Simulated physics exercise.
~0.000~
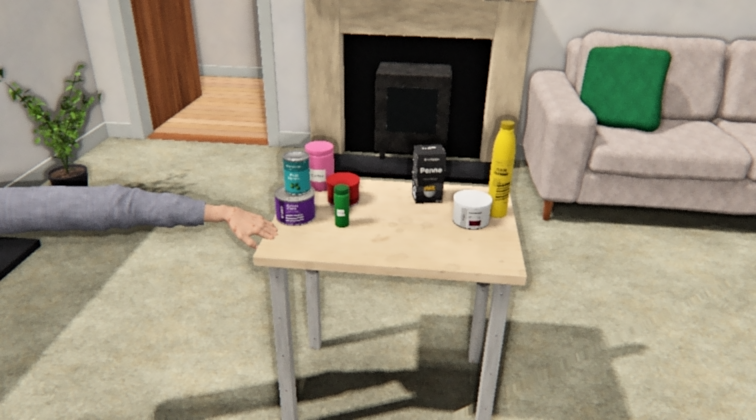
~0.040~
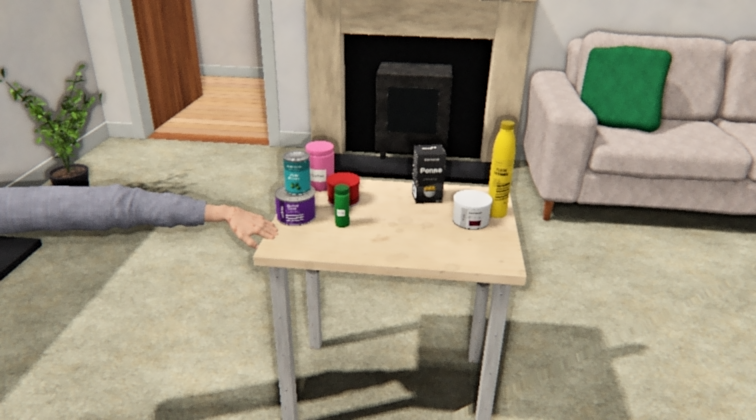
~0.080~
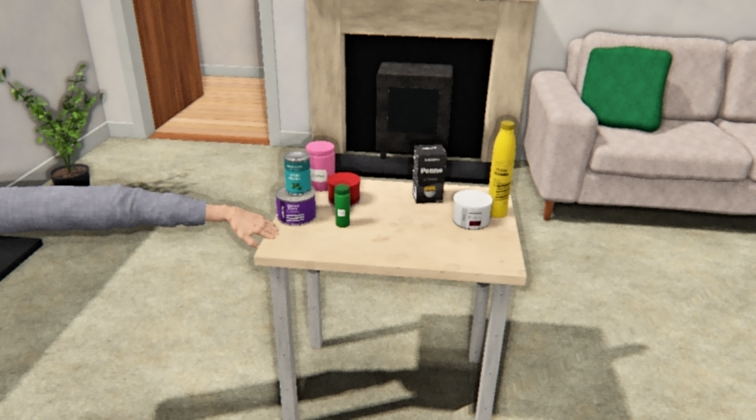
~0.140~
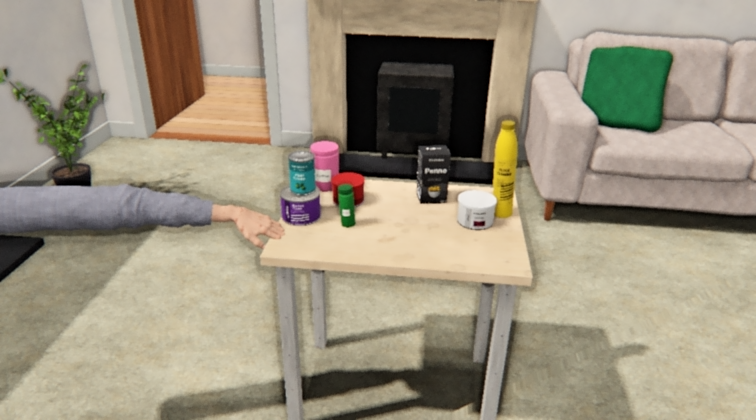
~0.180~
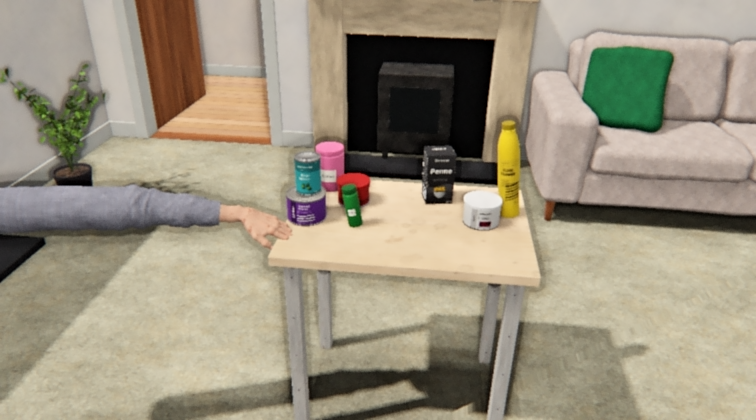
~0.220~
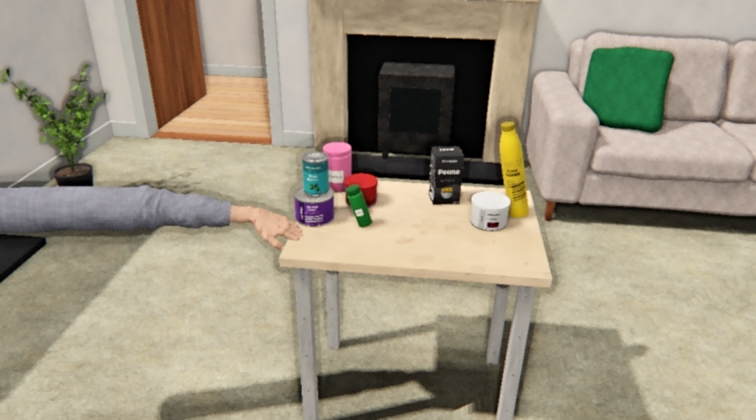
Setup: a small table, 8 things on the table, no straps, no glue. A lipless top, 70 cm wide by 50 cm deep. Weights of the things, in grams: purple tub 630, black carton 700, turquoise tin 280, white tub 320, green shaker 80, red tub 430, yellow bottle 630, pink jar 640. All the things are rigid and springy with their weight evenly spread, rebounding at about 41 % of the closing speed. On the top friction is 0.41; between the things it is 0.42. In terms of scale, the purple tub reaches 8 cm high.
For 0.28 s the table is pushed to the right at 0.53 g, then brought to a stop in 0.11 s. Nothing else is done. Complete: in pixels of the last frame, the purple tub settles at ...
... near (407, 212).
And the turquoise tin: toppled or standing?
The turquoise tin falls over.
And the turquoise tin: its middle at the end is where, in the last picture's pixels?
Look near (476, 213) and you'll find it.
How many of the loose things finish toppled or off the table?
Tally: 3.
Around 0.42 s, table along by 28 cm; purple tub shifted 4 cm near (378, 210); yellow bottle on its side; green shaker on its side.
Around 0.52 s, table along by 29 cm; yellow bottle on its side; green shaker on its side; turquoise tin shifted 3 cm.
Around 0.82 s, table along by 29 cm; purple tub shifted 4 cm near (407, 212); turquoise tin on its side; yellow bottle on its side.
Finally (3.9 s), on their side or leaning hard on the table, turquoise tin, green shaker and yellow bottle; not toppled but over 5 cm from the start, black carton, red tub and pink jar; the other 2 still in place (within 5 cm). Final places as that camera would see them, purple tub near (407, 212).
